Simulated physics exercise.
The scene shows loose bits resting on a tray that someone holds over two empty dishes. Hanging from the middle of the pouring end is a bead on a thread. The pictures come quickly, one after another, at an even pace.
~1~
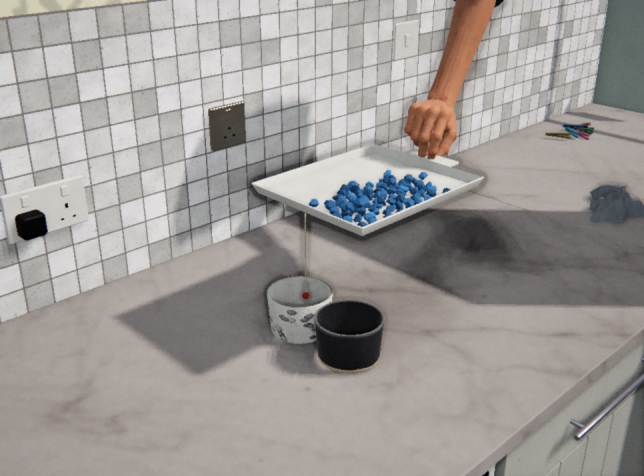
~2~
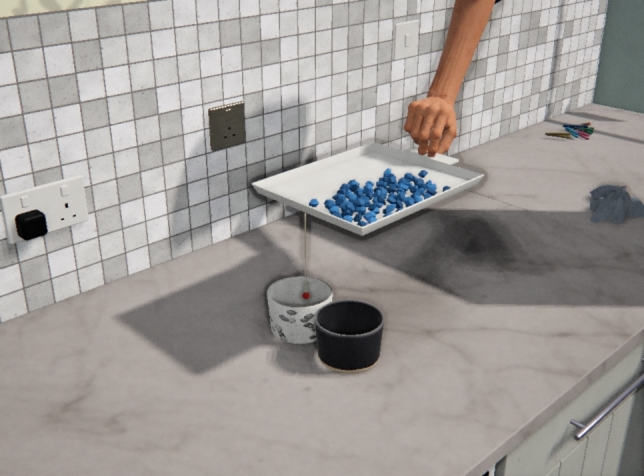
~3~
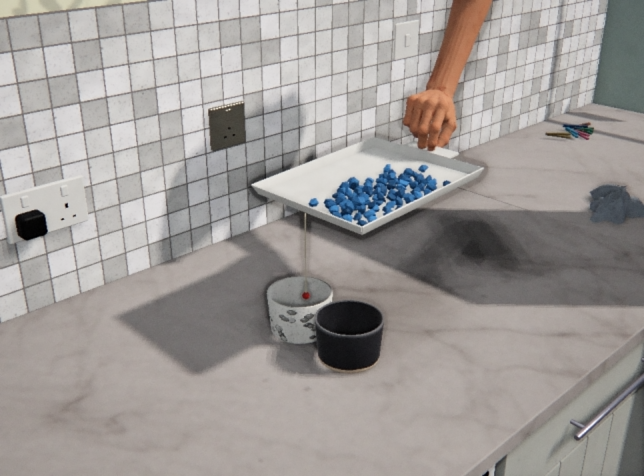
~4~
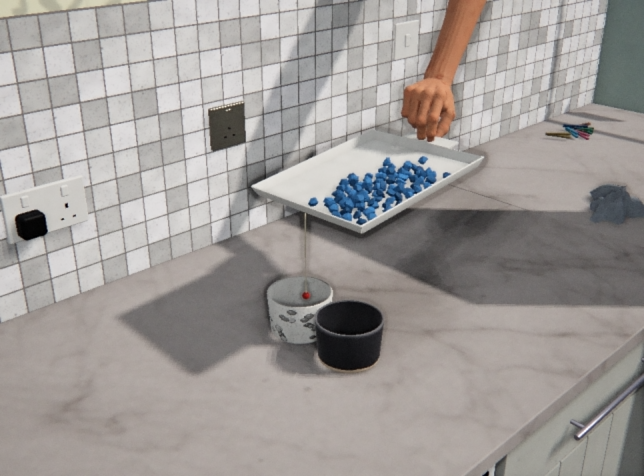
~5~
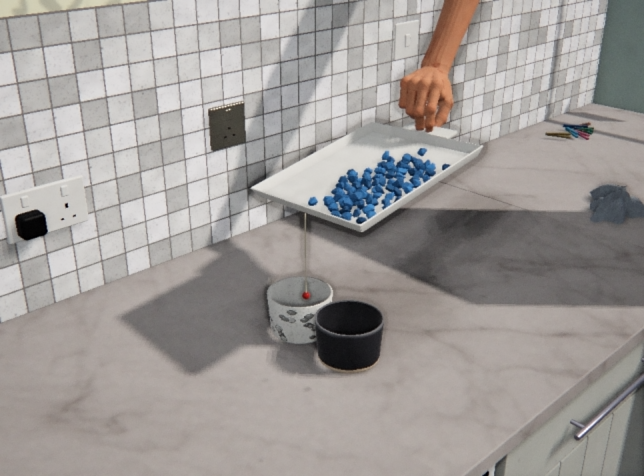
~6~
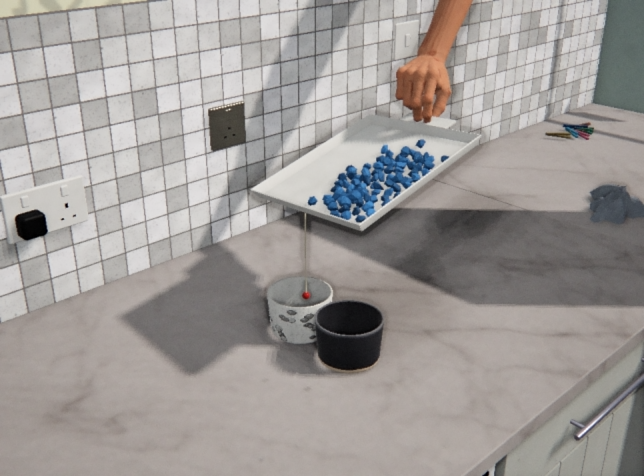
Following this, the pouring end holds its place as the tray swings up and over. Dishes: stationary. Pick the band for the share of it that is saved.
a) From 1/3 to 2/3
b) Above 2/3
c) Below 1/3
c.
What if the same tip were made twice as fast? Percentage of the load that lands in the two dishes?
About 0 %.
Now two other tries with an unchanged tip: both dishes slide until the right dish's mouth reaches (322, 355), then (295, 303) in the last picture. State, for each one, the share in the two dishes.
First 30 per cent, second 60 per cent.
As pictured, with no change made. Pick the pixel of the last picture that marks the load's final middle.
The centre comes to rest close to (235, 341).
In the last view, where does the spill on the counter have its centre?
Middle in the last view: Roughly (235, 341).
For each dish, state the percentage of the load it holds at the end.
Around 0 in a hundred in the left dish and around 0 in a hundred in the right dish.
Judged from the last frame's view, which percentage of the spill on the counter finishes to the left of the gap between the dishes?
It amounts to some 100 percent.
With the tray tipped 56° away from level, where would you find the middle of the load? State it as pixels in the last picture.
Close to (305, 192).
Just after the last frame, tray tipped steeply; almost all on the tray; about a tenth in the air.
A moment on, tray tipped right over; just a few on the tray; the larger part outside both; roughly a quarter in the air.
Further on, tray tipped past a quarter turn; every one outside both.
When it is over, tray tipped past a quarter turn; not one in the right dish; not one in the left dish; every one outside both.
